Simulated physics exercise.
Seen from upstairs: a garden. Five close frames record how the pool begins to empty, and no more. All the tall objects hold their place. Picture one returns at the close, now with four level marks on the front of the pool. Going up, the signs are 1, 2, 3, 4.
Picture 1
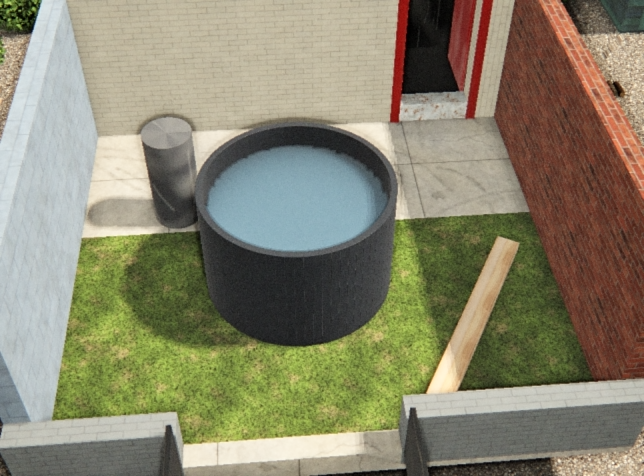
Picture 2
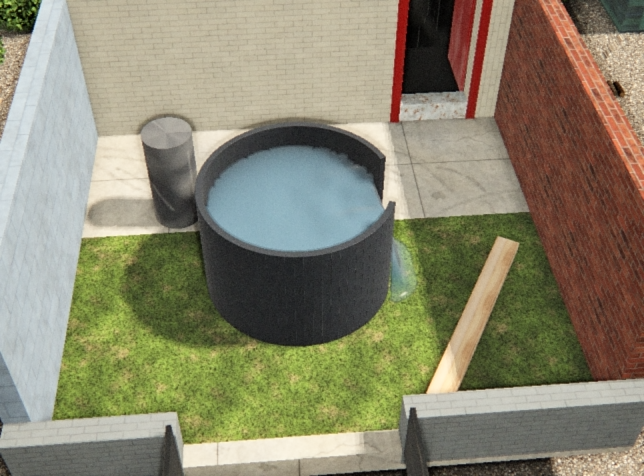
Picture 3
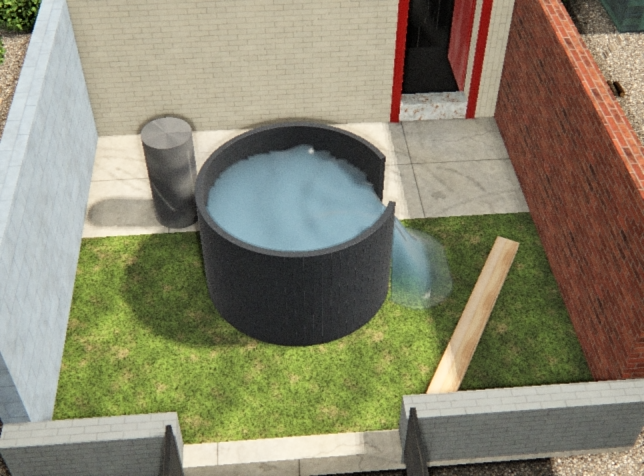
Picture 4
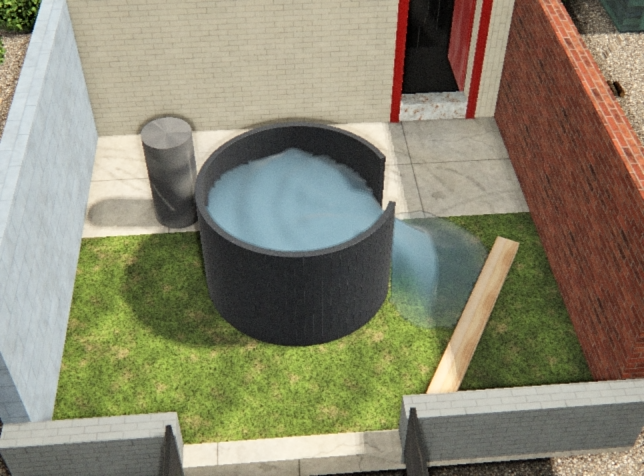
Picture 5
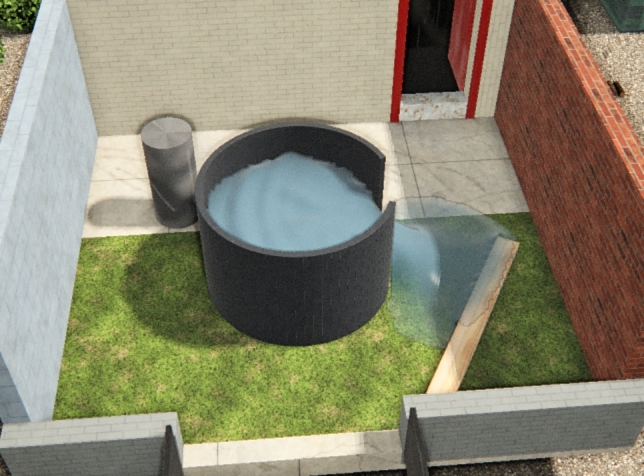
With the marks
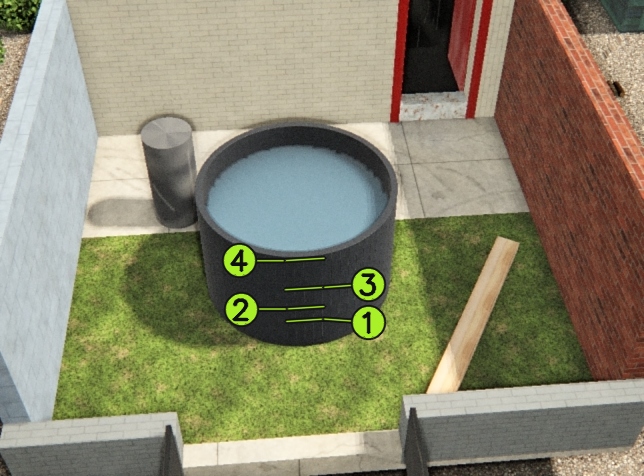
Pale blue water lies level in a round, dark pool on a walled lawn seen from upstairs, then pours out through a gap that opens in the pool's right side. A grey cylinder stands to the left, a pale plank lies to the right, and a red-framed doorway is behind. The water spreads rightward over grass and paving, reaching the plank, while the view stays still.
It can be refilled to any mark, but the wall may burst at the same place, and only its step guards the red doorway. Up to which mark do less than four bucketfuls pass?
3.
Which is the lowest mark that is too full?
4.
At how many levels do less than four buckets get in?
Three.
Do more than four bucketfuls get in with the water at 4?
Yes, that goes wrong.
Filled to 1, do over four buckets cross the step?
No.
On the marked copy, 1 at (305, 320); 2 at (305, 307); 3 at (304, 288); 4 at (304, 259); from the bottom up 1, 2, 3, 4.
If 1 is chosen, nothing gets over.
If 2 is chosen, nothing gets over.
If 3 is chosen, a bucket or two gets in.
If 4 is chosen, about 9 bucketfuls get in.
